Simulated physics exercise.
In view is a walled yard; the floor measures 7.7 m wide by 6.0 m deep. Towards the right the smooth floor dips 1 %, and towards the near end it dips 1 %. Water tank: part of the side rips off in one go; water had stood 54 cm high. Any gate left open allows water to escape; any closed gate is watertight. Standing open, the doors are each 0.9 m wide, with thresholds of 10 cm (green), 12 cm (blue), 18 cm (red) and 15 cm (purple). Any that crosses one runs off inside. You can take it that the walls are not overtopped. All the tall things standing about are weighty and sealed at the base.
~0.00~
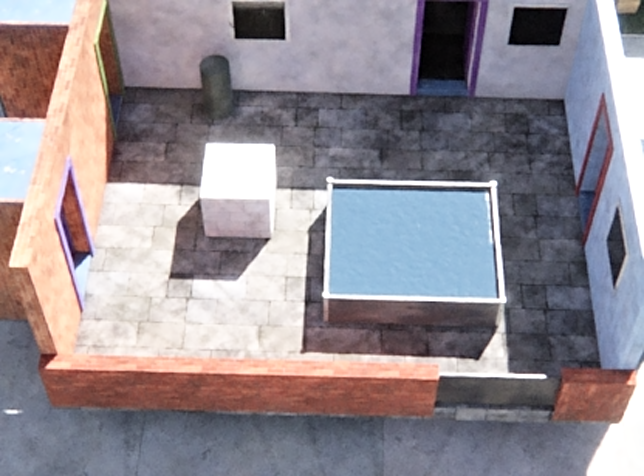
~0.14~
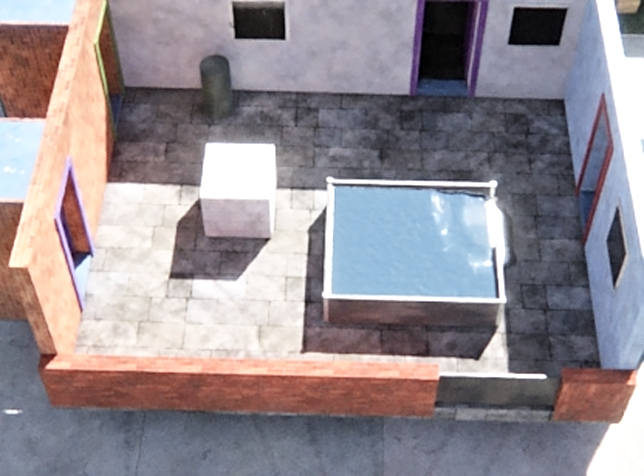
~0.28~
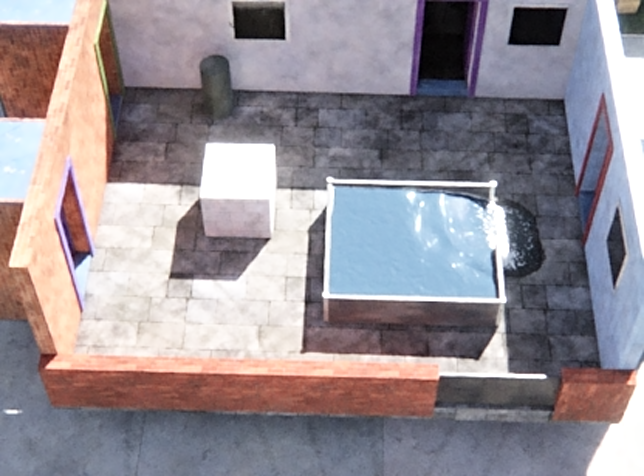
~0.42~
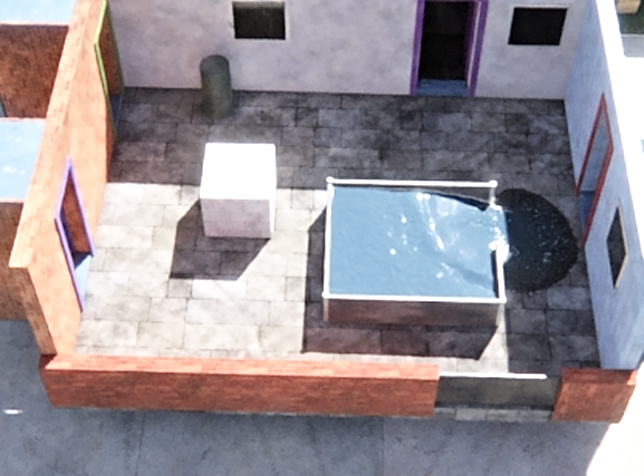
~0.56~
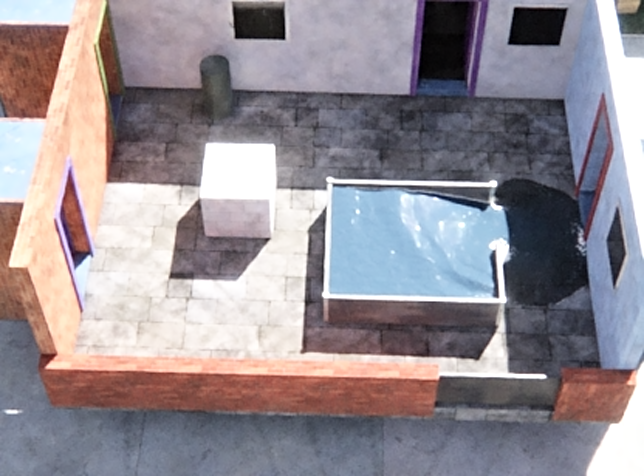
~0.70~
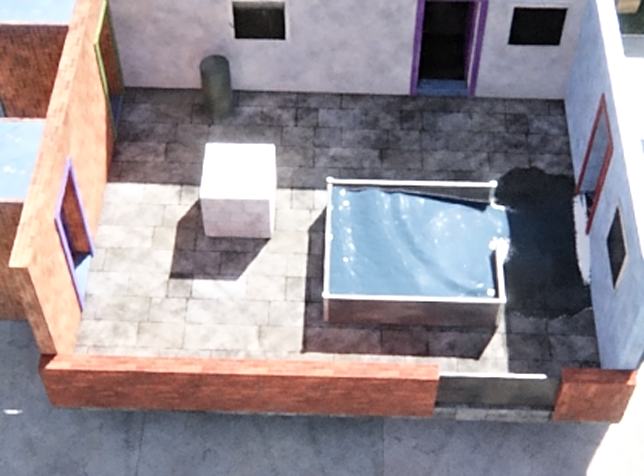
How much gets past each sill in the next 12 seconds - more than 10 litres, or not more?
As I see it, the green door remains shy of the limit, the blue door remains shy of the limit, the red door overtops the limit, the purple door remains shy of the limit.
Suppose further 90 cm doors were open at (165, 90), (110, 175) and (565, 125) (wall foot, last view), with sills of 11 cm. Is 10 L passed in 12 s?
Taking them in order, the first gets too little, the second too little and the third enough.
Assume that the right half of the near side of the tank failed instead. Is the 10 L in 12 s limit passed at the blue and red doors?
Lab note: Vs limit, blue door inside limit; red door inside limit.
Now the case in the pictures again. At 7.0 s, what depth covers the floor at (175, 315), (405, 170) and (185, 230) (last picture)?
Around 2 cm, 3 cm and 0 cm.
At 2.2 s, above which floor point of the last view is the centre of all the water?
It lies at roughly (452, 256) in pixels.
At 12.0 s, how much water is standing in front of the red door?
Close to 10.5 cm of depth.
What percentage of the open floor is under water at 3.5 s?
Covered: Roughly 30 per cent.
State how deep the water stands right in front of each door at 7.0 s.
Green 0 cm, blue 0 cm, red 16 cm, purple 7 cm.
After 1.4 s water covers 10 % of the floor and is deepest (36 cm) near (577, 247); green door not reached, blue door not reached, red door 33 cm at the sill, 37 L in, purple door not reached.
After 2.2 s water covers 20 % of the floor and is deepest (36 cm) near (577, 247); green door not reached, blue door not reached, red door 33 cm at the sill, 114 L in, purple door not reached.
After 3.5 s water covers 30 % of the floor and is deepest (26 cm) near (576, 238); green door not reached, blue door not reached, red door 25 cm at the sill, 200 L in, purple door 8 cm at the sill, 0 L in.
After 7.0 s water covers 80 % of the floor and is deepest (17 cm) near (597, 398); green door not reached, blue door not reached, red door 16 cm at the sill, 235 L in, purple door 7 cm at the sill, 0 L in.
After 12.0 s water covers 95 % of the floor and is deepest (11 cm) near (584, 397); green door 4 cm at the sill, 0 L in, blue door 7 cm at the sill, 0 L in, red door 10 cm at the sill, 235 L in, purple door 4 cm at the sill, 0 L in.
